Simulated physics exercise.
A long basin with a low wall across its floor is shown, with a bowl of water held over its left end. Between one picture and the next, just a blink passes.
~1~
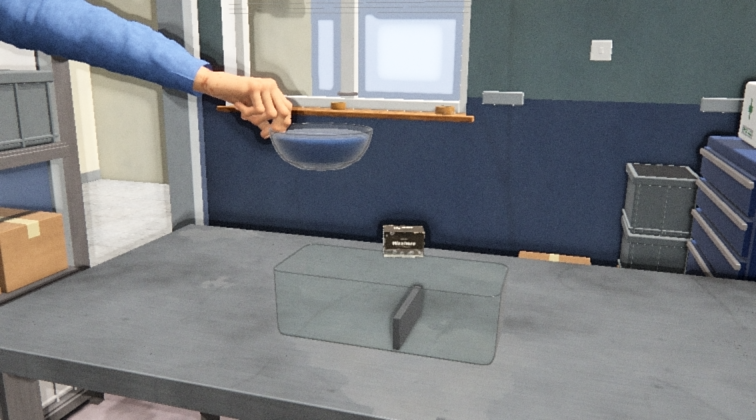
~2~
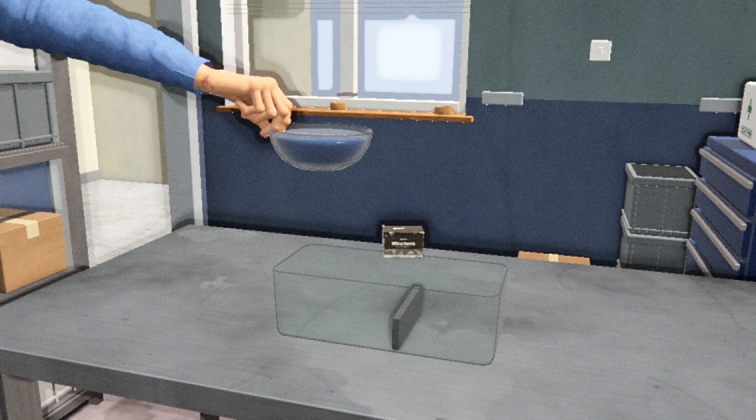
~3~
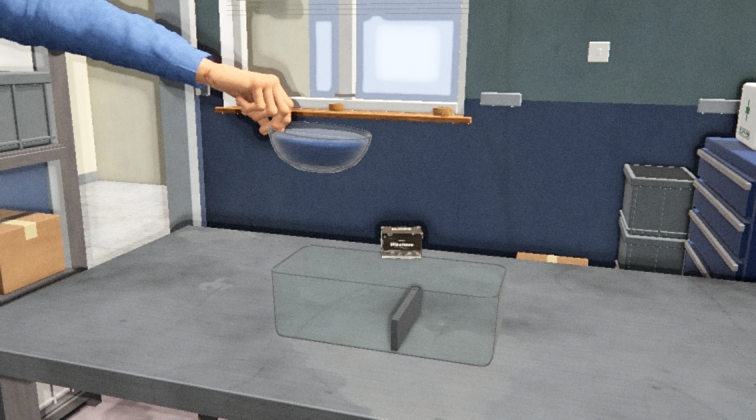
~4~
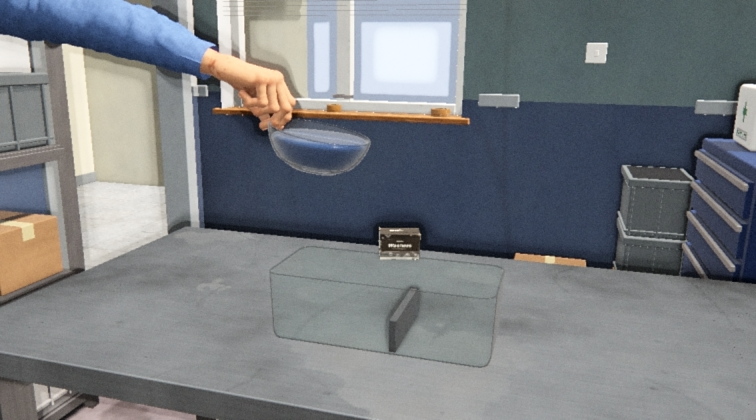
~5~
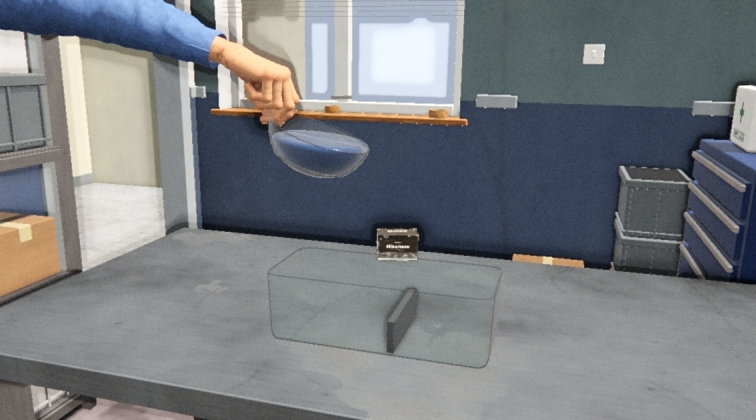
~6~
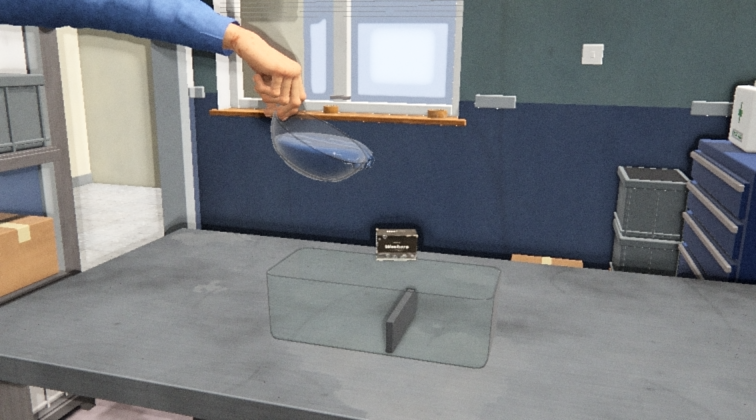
In a workroom, a hand held a clear bowl of water above a long glass basin with a low dark wall inside, then gradually tilted it rightward until the water reached its lower edge.
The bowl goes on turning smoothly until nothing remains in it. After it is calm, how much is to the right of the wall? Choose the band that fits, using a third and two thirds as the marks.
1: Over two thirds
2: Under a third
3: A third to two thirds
Answer: 3.
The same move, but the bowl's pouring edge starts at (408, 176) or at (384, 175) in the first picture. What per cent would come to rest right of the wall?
About 80 per cent, then about 55 per cent.
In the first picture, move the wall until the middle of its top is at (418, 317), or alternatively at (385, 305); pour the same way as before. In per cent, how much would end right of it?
In turn some 35 and 75 in a hundred.
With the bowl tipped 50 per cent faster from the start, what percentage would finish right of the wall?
Roughly 30 in a hundred.
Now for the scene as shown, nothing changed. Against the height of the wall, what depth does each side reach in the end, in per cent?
About 20 left, about 30 right.
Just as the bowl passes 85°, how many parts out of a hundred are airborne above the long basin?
That works out near 55 percent.
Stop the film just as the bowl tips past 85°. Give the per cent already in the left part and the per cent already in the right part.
10 % left, 30 % right.
A moment on, the bowl is tipped on its side and 10 per cent is still to pour, 9 is left of the wall and 28 right of it.
Next, the bowl is tipped on its side and 0 per cent is still to pour, 46 is left of the wall and 48 right of it.
Then the bowl is tipped on its side and 0 per cent is still to pour, 50 is left of the wall and 48 right of it.
Later the bowl is tipped on its side and 0 per cent is still to pour, 50 is left of the wall and 48 right of it.
At rest 50 per cent lies left of the wall, 48 right of it and 2 outside.
